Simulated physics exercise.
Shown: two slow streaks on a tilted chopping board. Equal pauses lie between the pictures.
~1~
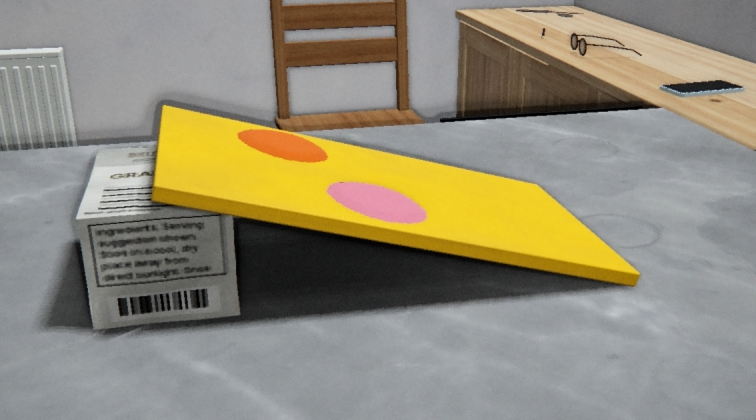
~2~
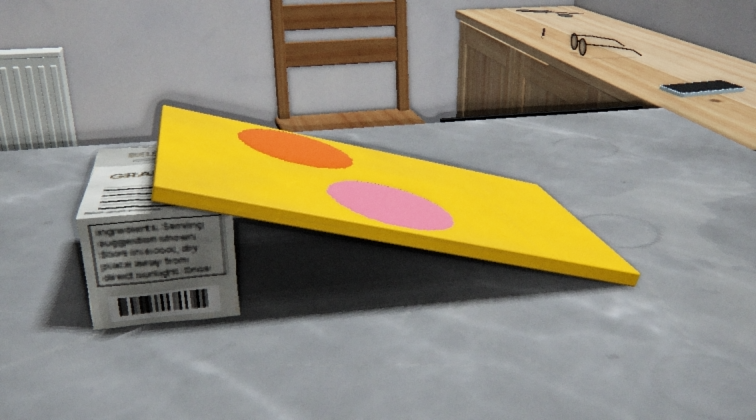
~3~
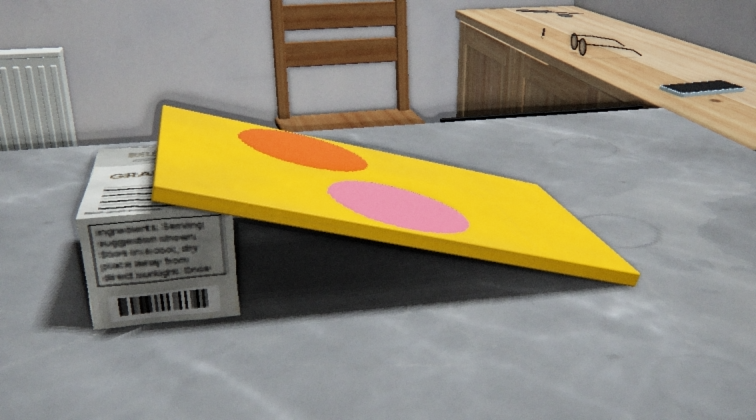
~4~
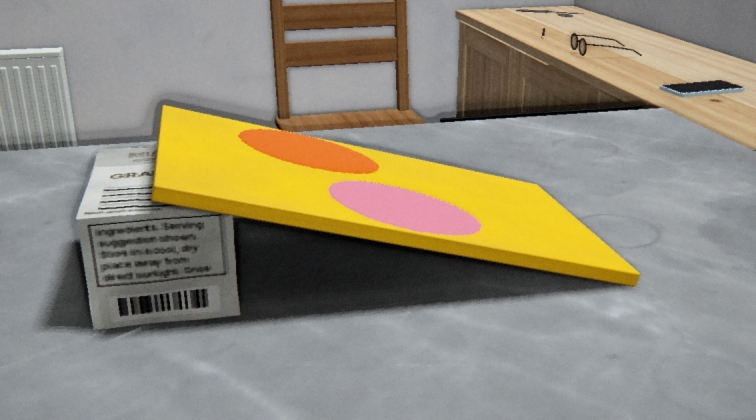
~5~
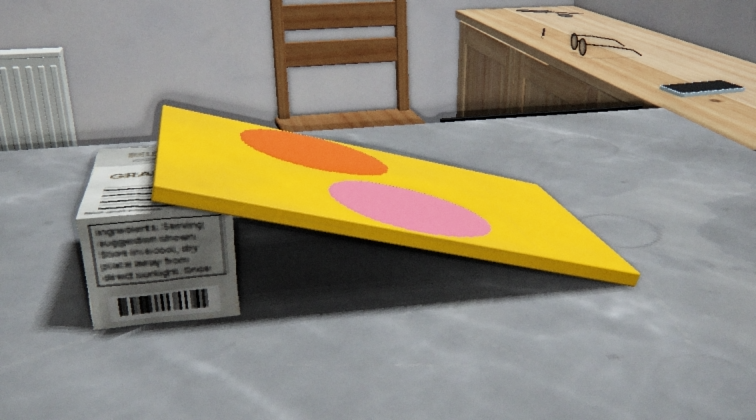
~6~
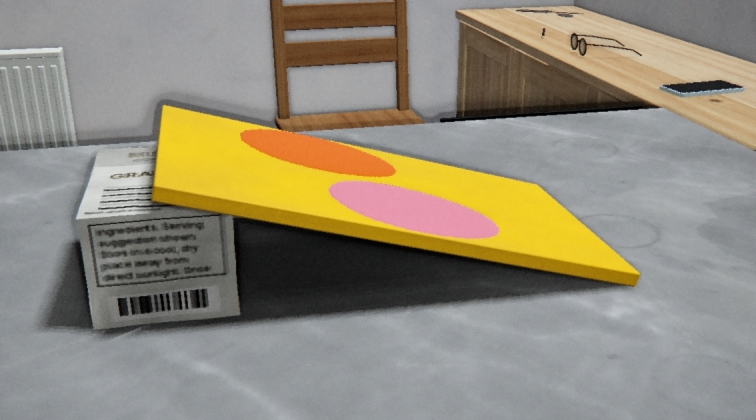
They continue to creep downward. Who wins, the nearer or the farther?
Most likely the one in the foreground arrives first.
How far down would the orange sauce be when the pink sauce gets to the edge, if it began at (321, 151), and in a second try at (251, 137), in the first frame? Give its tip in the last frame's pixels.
The first start puts it around (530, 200), while the second puts it around (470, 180).
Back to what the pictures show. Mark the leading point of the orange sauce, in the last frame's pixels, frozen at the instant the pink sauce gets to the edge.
Around (495, 188).
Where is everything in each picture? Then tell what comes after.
In the first frame, tip of the pink sauce half way down; tip of the orange sauce (315, 151) a quarter of the way down.
In the second frame, tip of the pink sauce (436, 211) half way down; tip of the orange sauce half way down.
In the third frame, tip of the pink sauce three quarters of the way down; tip of the orange sauce (354, 158) half way down.
In the fourth frame, tip of the pink sauce (467, 218) three quarters of the way down; tip of the orange sauce half way down.
In the fifth frame, tip of the pink sauce three quarters of the way down; tip of the orange sauce (377, 163) half way down.
In the sixth frame, tip of the pink sauce (486, 221) three quarters of the way down; tip of the orange sauce half way down.
Soon after, the pink sauce is close to the edge; the orange sauce is three quarters of the way down.
In the end, the pink sauce is at the low edge; the orange sauce is three quarters of the way down.
